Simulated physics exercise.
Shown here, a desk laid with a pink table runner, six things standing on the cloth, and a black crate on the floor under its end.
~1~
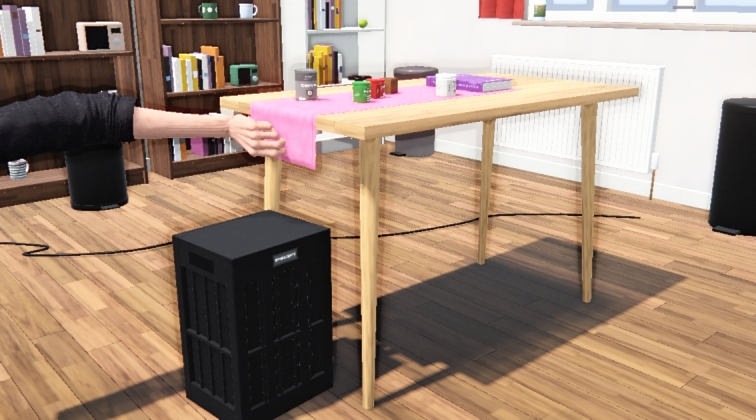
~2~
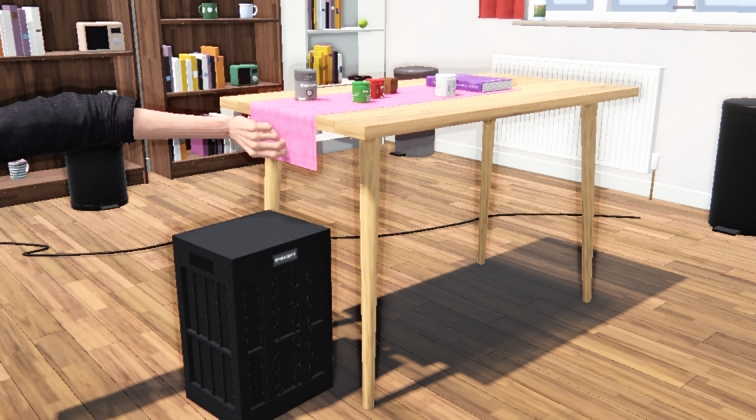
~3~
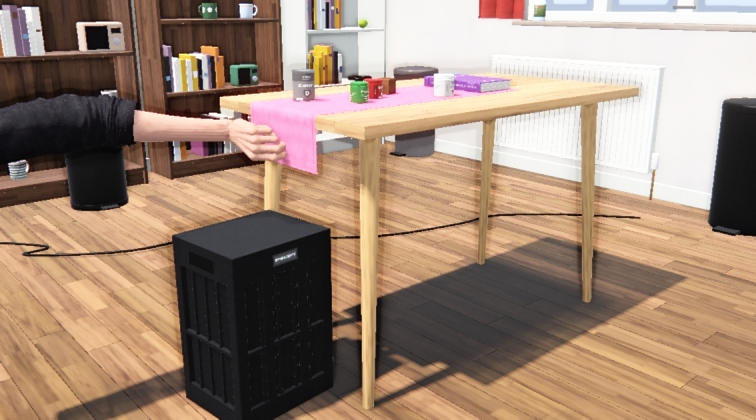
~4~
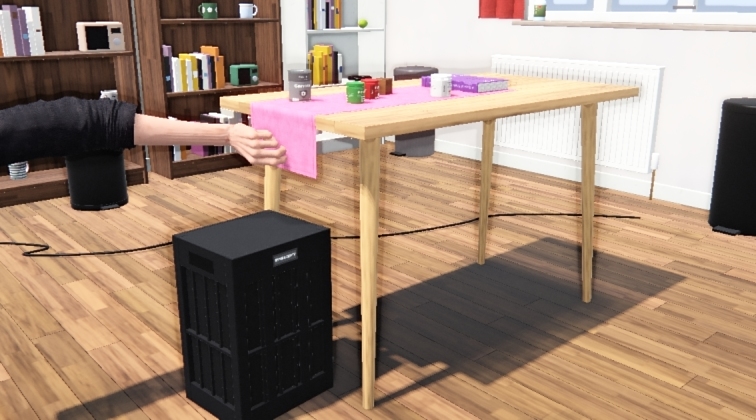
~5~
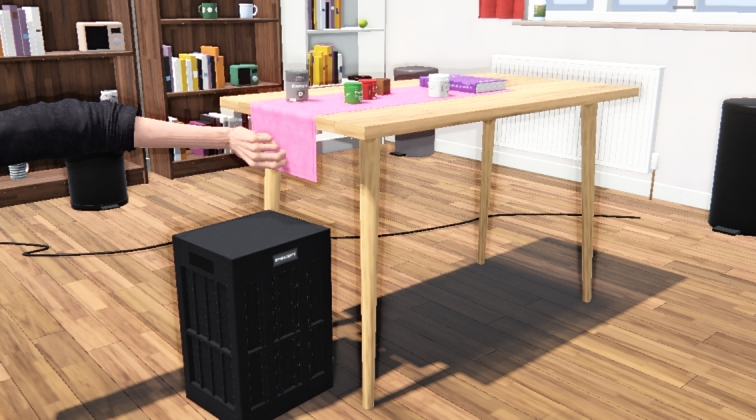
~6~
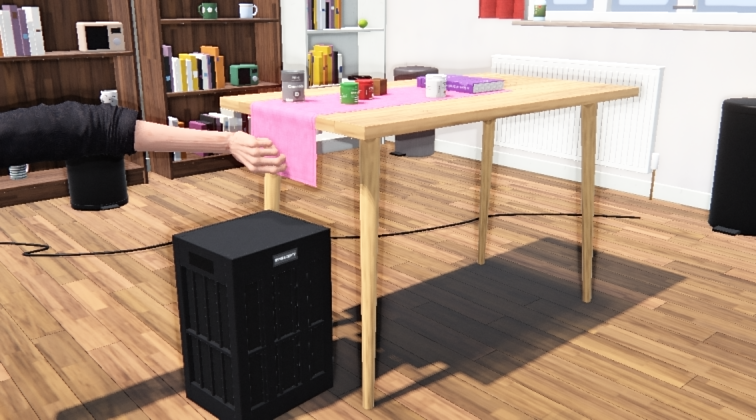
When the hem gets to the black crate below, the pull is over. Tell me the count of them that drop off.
Only one fails to stay up.
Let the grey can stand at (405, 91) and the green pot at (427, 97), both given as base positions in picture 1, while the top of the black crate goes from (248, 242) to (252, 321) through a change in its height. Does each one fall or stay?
Grey can stays, green pot stays.
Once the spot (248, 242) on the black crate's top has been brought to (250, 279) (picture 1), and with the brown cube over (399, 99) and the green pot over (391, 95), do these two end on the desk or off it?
The brown cube survives, the green pot holds on.
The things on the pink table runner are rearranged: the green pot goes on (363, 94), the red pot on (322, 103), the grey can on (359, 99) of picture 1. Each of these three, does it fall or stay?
You'd see the green pot hang on, the red pot go down and the grey can hang on.
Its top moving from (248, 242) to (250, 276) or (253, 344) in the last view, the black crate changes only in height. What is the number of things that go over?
It comes to 2 for the first height and 4 for the second.
A little later, hem near (284, 200); all still up.
Next, hem on the crate; grey can gone.
When it is over, hem on the crate; grey can gone. Over the edge go one.
